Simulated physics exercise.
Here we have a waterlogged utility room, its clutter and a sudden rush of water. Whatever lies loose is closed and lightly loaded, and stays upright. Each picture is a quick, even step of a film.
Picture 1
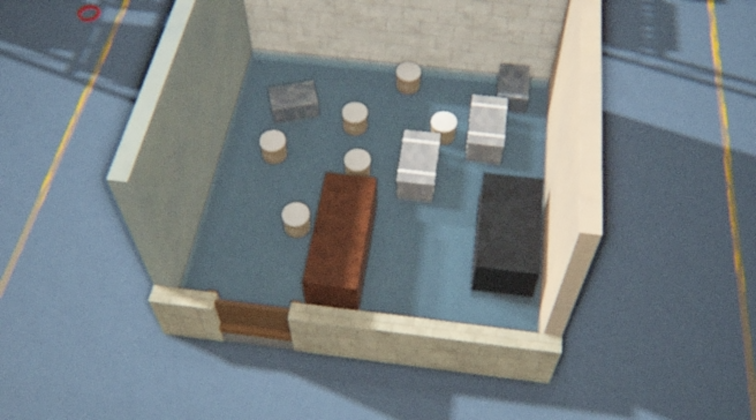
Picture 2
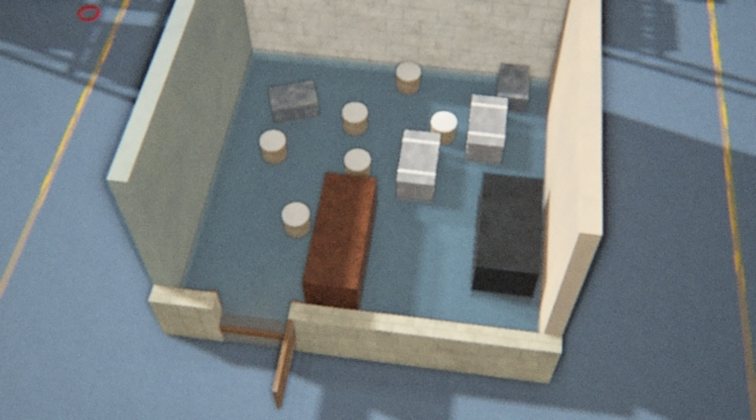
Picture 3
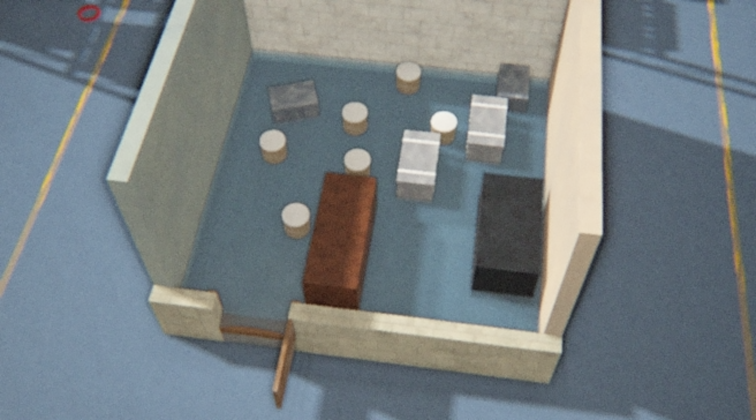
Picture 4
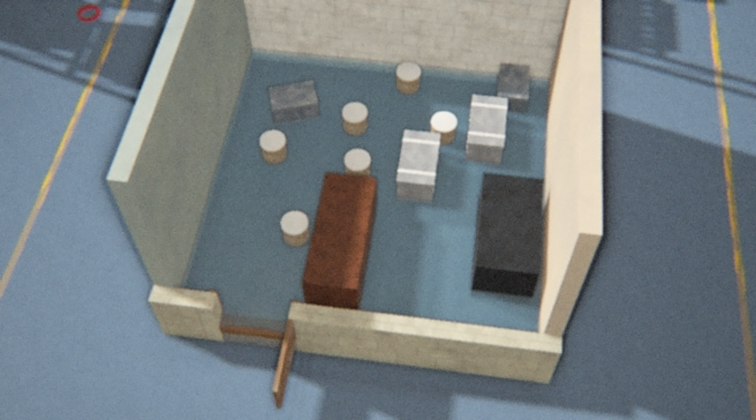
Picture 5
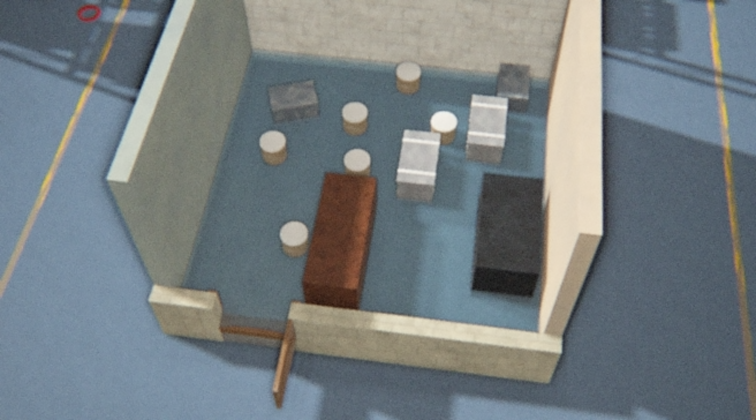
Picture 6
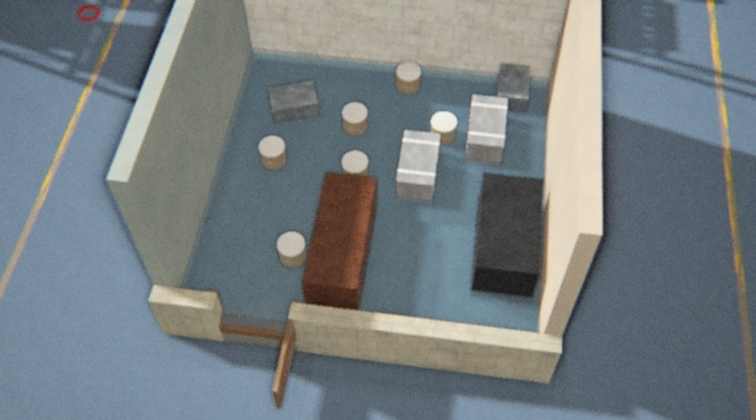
A door swings open, then a pail near the brown box drifts slightly toward it.
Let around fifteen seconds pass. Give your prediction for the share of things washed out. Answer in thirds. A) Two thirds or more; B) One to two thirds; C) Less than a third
Option B: One to two thirds.
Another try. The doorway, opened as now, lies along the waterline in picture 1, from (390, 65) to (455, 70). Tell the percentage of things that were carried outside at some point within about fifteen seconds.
Near 60 percent.
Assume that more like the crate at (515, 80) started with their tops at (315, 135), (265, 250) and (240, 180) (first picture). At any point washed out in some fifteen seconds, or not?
The three, in sequence: Departs, departs and departs.
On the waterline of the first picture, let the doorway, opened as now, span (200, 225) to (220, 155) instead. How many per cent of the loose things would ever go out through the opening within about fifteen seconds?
Roughly 50 %.
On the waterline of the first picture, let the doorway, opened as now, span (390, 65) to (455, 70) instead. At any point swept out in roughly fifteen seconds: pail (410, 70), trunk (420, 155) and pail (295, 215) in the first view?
Okay, one after another: Departs, then departs, then never departs.
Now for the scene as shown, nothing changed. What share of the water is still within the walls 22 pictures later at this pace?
I'd estimate some 68 percent of the water stays.
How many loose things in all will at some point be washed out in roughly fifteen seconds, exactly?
Count: 5.
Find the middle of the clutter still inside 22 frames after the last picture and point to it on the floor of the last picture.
About (353, 167).
A moment on, 0 of 10 are out; 10 afloat.
Next, 1 of 10 are out; 9 afloat.
Later, 3 of 10 are out; 7 afloat.
In the end, 5 of 10 are out; 5 afloat.
